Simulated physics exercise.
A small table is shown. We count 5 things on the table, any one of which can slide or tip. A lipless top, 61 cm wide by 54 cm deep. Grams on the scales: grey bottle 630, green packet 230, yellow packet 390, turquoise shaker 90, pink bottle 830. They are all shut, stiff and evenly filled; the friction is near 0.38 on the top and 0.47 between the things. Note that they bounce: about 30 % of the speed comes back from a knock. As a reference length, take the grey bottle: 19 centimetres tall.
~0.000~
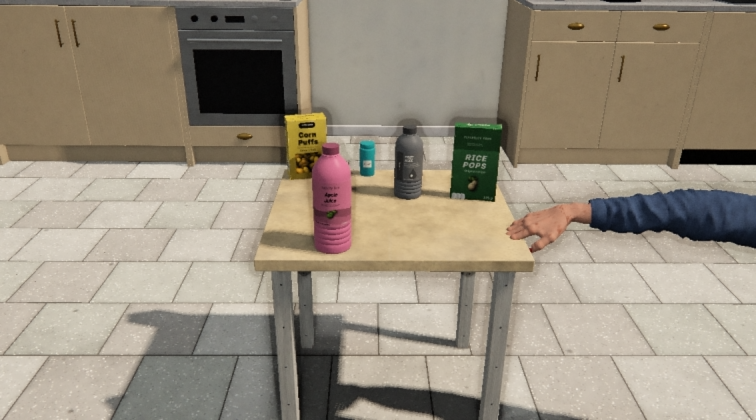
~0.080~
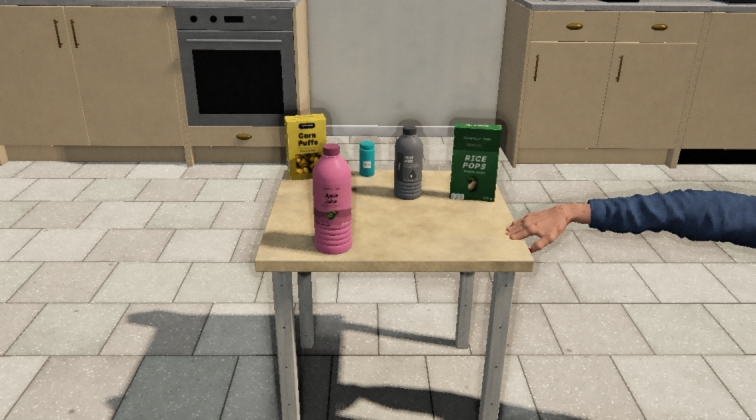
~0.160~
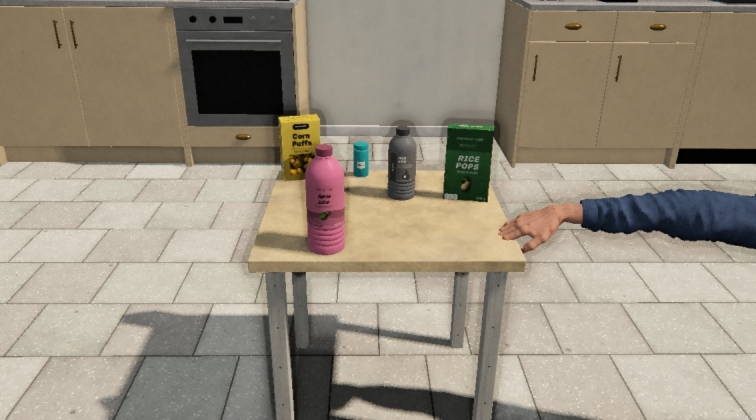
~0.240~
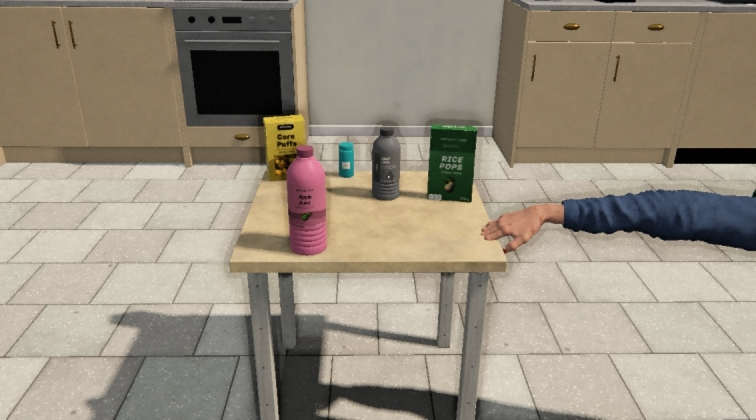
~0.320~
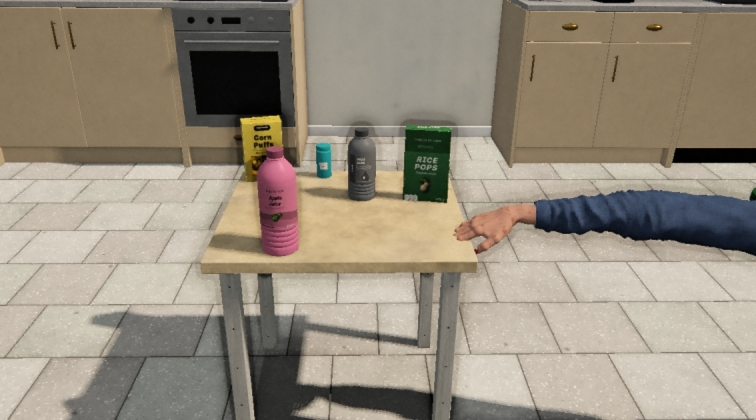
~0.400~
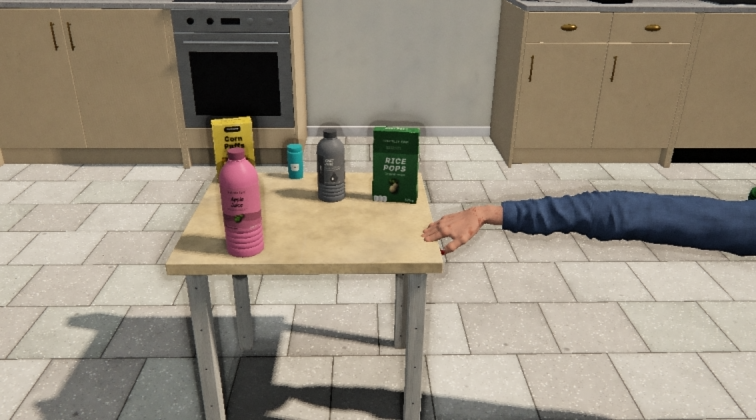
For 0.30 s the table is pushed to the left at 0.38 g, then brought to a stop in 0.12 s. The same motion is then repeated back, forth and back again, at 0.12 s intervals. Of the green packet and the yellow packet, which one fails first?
The second of the two.
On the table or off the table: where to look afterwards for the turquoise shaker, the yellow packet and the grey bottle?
Well, the turquoise shaker does come off, the yellow packet does come off, and the grey bottle does not come off.
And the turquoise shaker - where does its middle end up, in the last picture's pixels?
(178, 338), roughly.
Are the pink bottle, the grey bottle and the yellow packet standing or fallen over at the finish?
Here's how it ends: The pink bottle comes down, the grey bottle never goes down, and the yellow packet comes down.
Around 0.70 s, table along by 22 cm; yellow packet now off the table; green packet shifted 11 cm near (350, 166); turquoise shaker at 20° to upright.
Around 1.10 s, green packet shifted 10 cm near (437, 166); turquoise shaker on its side; pink bottle at 12° to upright.
Around 1.50 s, table along by 22 cm; green packet shifted 6 cm near (368, 166); turquoise shaker on its side; pink bottle on its side.
Around 2.00 s, table along by 5 cm; turquoise shaker now off the table; green packet shifted 18 cm near (388, 166); pink bottle on its side.
Finally (2.8 s), off the table, yellow packet and turquoise shaker; on their side or leaning hard on the table, pink bottle; not toppled but over 5 cm from the start, grey bottle and green packet. Final places as that camera would see them, green packet near (435, 166), yellow packet near (151, 294). Green packet was never lost; yellow packet went at 0.56 s.
